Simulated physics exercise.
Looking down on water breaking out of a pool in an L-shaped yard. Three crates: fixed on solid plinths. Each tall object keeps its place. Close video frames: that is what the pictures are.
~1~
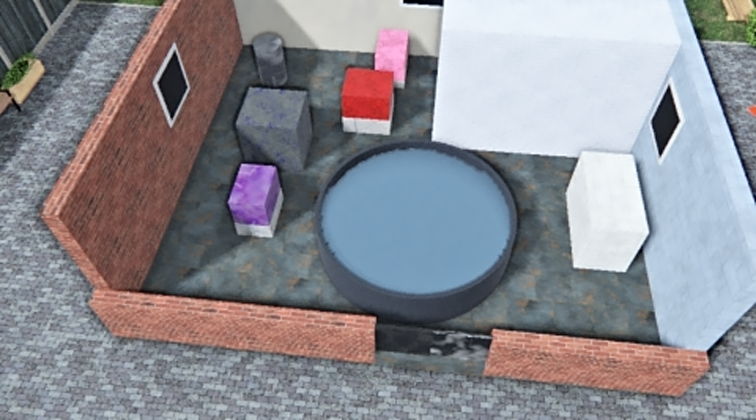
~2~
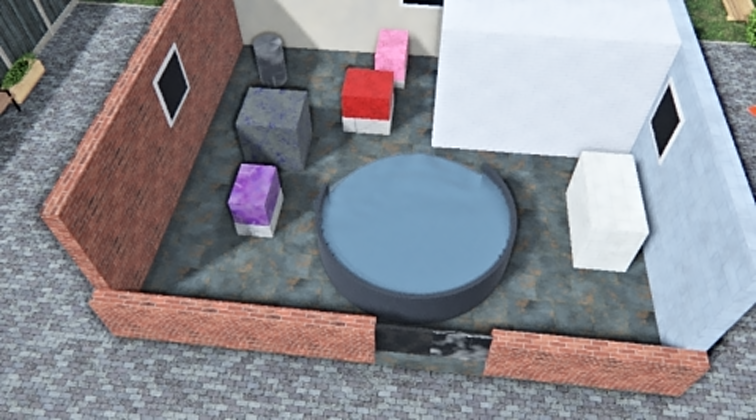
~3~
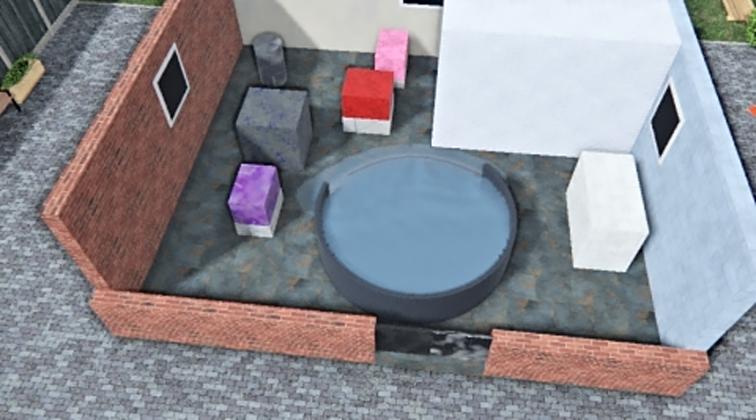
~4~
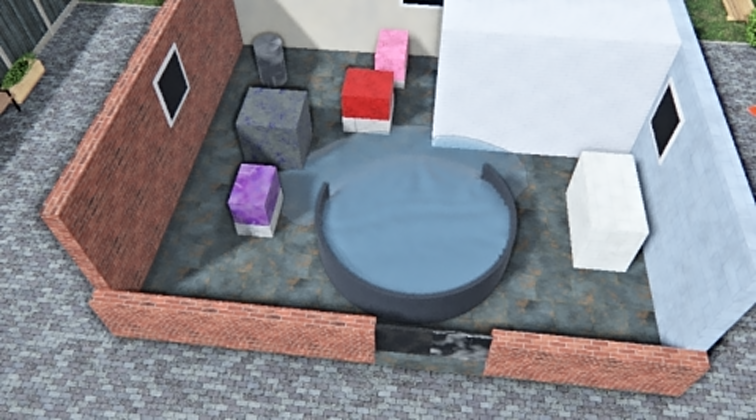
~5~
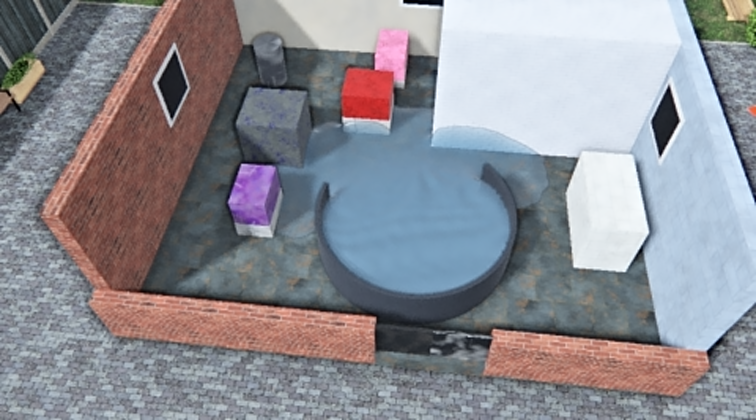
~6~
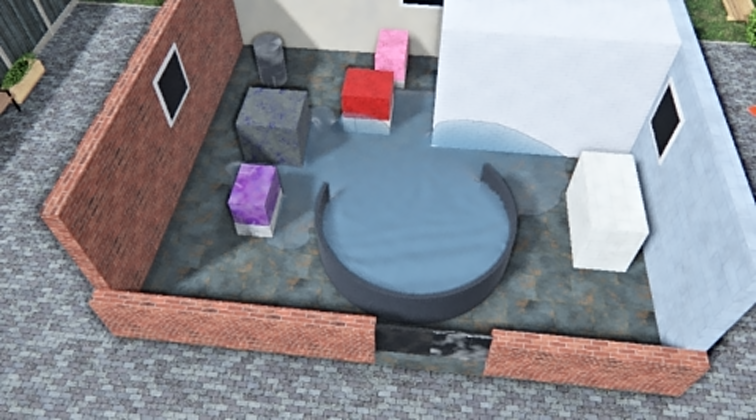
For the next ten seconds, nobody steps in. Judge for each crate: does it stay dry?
The pink crate comes through with water on it, the purple crate comes through untouched, the red crate comes through with water on it.
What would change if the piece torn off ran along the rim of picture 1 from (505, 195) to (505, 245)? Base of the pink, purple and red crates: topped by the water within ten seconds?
Result: Pink crate is not reached; purple crate is not reached; red crate is not reached.
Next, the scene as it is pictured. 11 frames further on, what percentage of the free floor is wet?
Estimate: Near 65 %.
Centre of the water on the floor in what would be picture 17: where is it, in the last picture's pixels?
That puts it at around (397, 175).
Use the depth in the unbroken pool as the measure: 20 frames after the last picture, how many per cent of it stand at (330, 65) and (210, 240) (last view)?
Around 20 % at the first and 2 % at the second.
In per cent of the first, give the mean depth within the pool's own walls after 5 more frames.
58 percent or so.
A moment on, water covers 45 % of the floor; the pink crate water round its plinth, the purple crate water round its plinth, the red crate water round its plinth.
Next, water covers 65 % of the floor; the pink crate water round its plinth, the purple crate water round its plinth, the red crate water round its plinth.
Then, water covers 90 % of the floor; the pink crate water round its plinth, the purple crate water round its plinth, the red crate water round its plinth.
Later, water covers 100 % of the floor; the pink crate water round its plinth, the purple crate water round its plinth, the red crate water round its plinth.
In the end, water covers 100 % of the floor; the pink crate was topped, the purple crate stayed above the water, the red crate was topped.
